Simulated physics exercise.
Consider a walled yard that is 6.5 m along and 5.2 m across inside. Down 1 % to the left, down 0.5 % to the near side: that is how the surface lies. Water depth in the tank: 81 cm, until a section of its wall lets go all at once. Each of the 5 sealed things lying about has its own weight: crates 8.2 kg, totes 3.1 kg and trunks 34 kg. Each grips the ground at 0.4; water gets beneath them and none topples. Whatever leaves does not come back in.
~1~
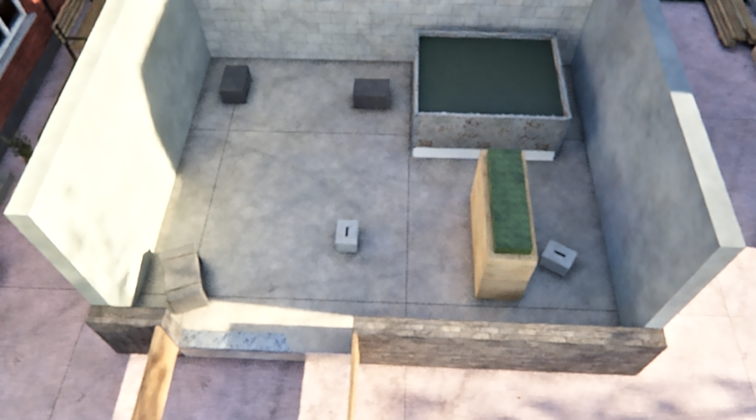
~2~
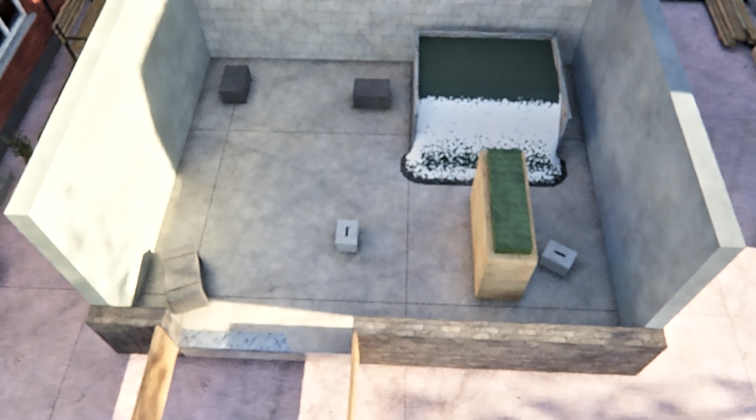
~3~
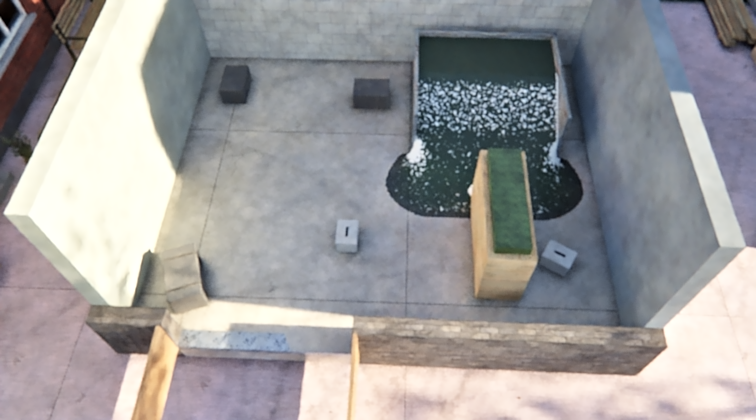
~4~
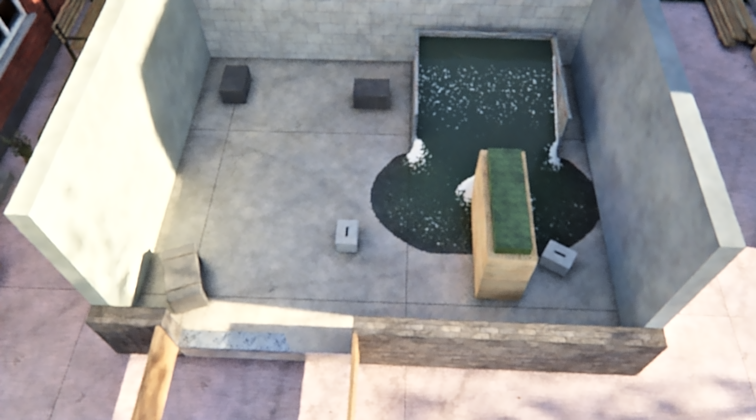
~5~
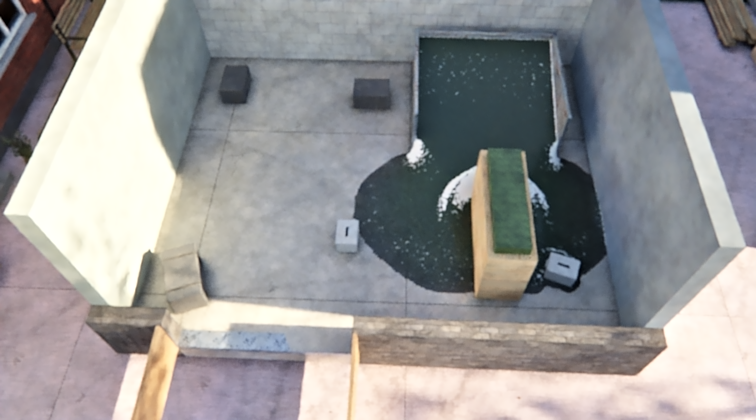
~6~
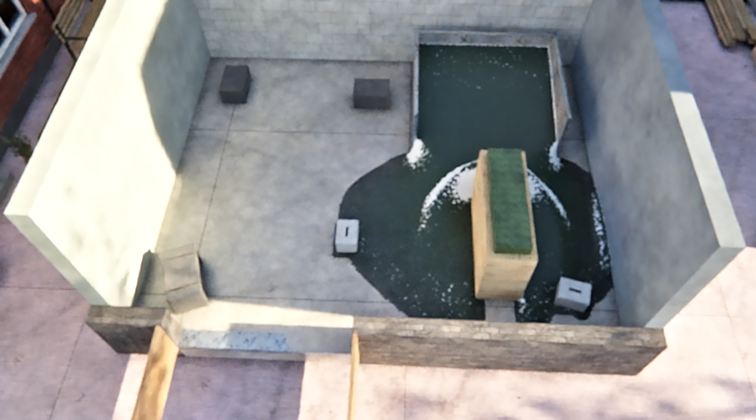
The clip shows dark green water pouring from a tank in a walled yard, foaming white and spreading around a tall grass-topped block, reaching two small pale boxes and pushing the right one a short way toward the near wall.
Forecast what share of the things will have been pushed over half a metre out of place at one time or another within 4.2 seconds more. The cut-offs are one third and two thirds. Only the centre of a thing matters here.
The share is between one third and two thirds.
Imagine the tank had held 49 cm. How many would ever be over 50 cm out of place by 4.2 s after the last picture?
In that case the number is 2.
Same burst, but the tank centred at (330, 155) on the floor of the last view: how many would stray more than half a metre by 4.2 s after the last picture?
Result: 3.
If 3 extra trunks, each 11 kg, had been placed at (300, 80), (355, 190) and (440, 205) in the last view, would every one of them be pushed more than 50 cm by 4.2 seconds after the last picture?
First stays inside, second goes beyond, third goes beyond.
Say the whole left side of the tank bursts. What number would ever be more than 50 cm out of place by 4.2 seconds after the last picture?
Count: 4.
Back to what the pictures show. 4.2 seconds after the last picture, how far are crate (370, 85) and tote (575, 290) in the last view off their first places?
Net shifts, in order: 0 cm and 350 cm.
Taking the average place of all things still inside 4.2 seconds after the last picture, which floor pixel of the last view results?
I'd put it around (281, 161).
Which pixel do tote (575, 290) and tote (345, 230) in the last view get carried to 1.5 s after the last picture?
I'd say close to (524, 294) and close to (189, 333).
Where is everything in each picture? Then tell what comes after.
A tote at (560, 254), on the bottom; a tote at (347, 232), on the bottom; 4.0 m2 under water; 0 of 5 have shifted, in the first picture.
A tote at (560, 254) rests on the ground; a tote at (347, 232) rests on the ground; 5.4 m2 under water; 0 of 5 have shifted, in the second picture.
A tote at (560, 254) rests on the ground; a tote at (347, 232) rests on the ground; water covers 7.0 m2; 0 of 5 have shifted, in the third picture.
A tote at (560, 254), on the bottom; a tote at (347, 232) rests on the ground; water covers 8.8 m2; 0 of 5 have shifted, in the fourth picture.
A tote at (564, 265) rests on the ground, 18 cm from its start; a tote at (347, 232), on the bottom; 10.5 m2 under water; 1 of 5 have shifted, in the fifth picture.
A tote at (575, 291) rests on the ground, 57 cm from its start; a tote at (347, 232) rests on the ground; water covers 12.5 m2; 1 of 5 have shifted, in the sixth picture.
Then, 0.4 s after the last picture 1 of 5 are over 50 cm from their spots; 1 afloat.
Then, 1.5 s after the last picture 2 of 5 are over 50 cm from their spots; 2 afloat.
Then, 2.8 s after the last picture 2 of 5 are over 50 cm from their spots; 2 afloat.
Then, 4.2 s after the last picture 3 of 5 are over 50 cm from their spots, and 3 have been at some point; 2 afloat.
